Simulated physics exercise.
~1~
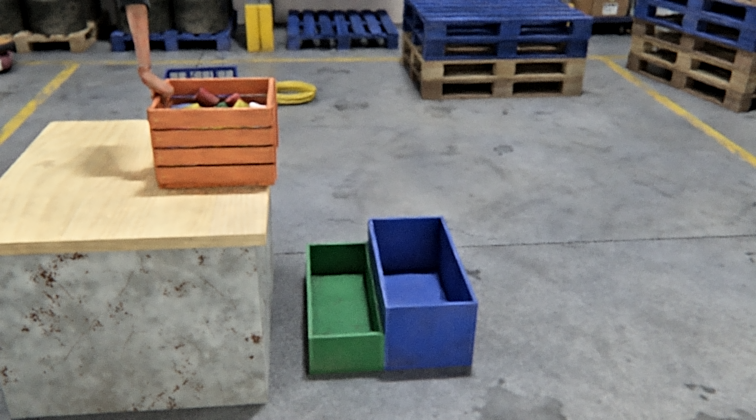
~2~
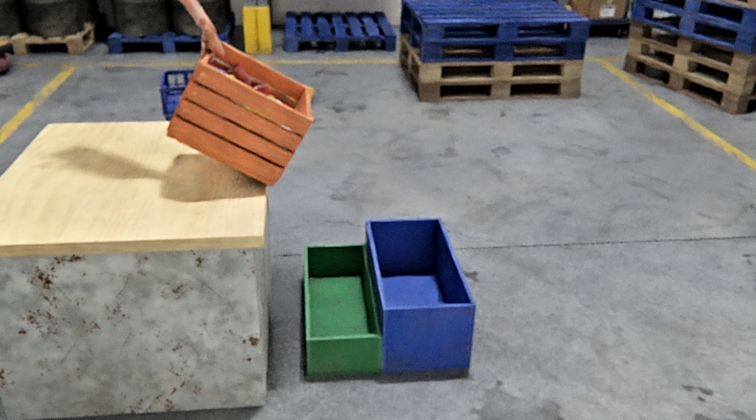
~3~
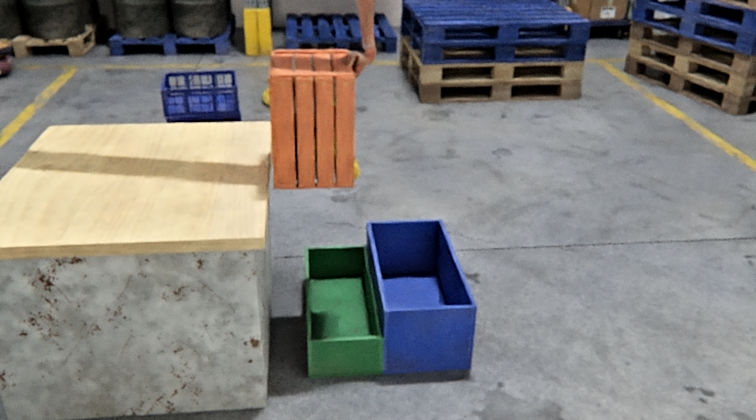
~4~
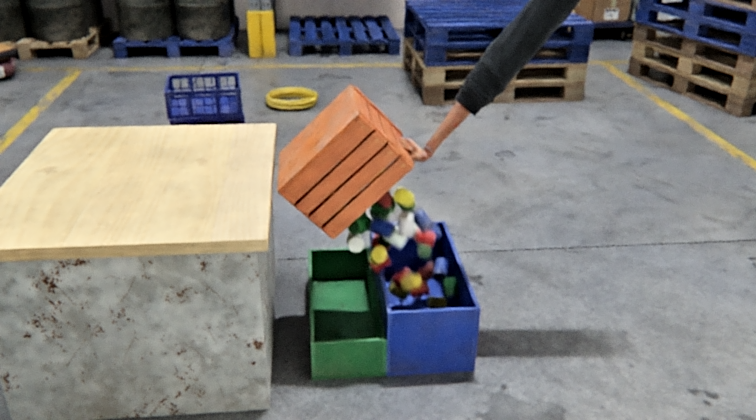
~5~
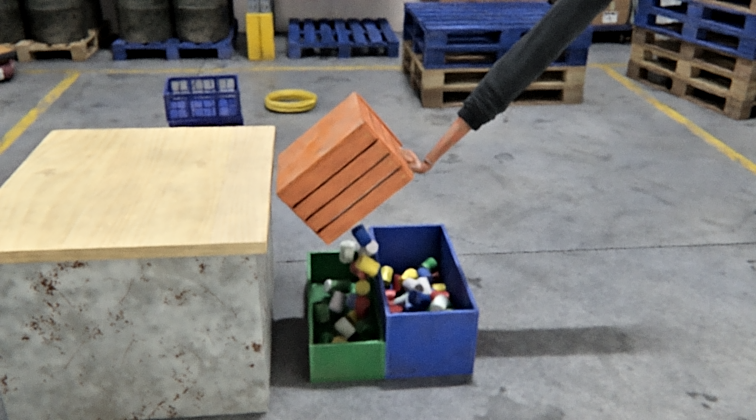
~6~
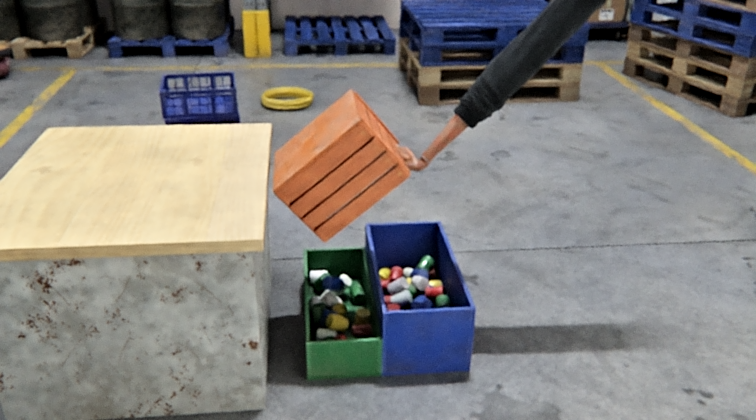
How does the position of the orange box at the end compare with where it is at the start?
At the start the orange box stands upright on the wood-topped bench. By the end it is farther right and a little lower in view, held tipped over in the air above the green trough and blue bin.
In a warehouse, a hand tips an orange slatted box up off a wood-topped bench, swings it right and turns it over, pouring small colourful jars into a blue bin and a green trough. The box ends held tilted above them, with jars lying in both.
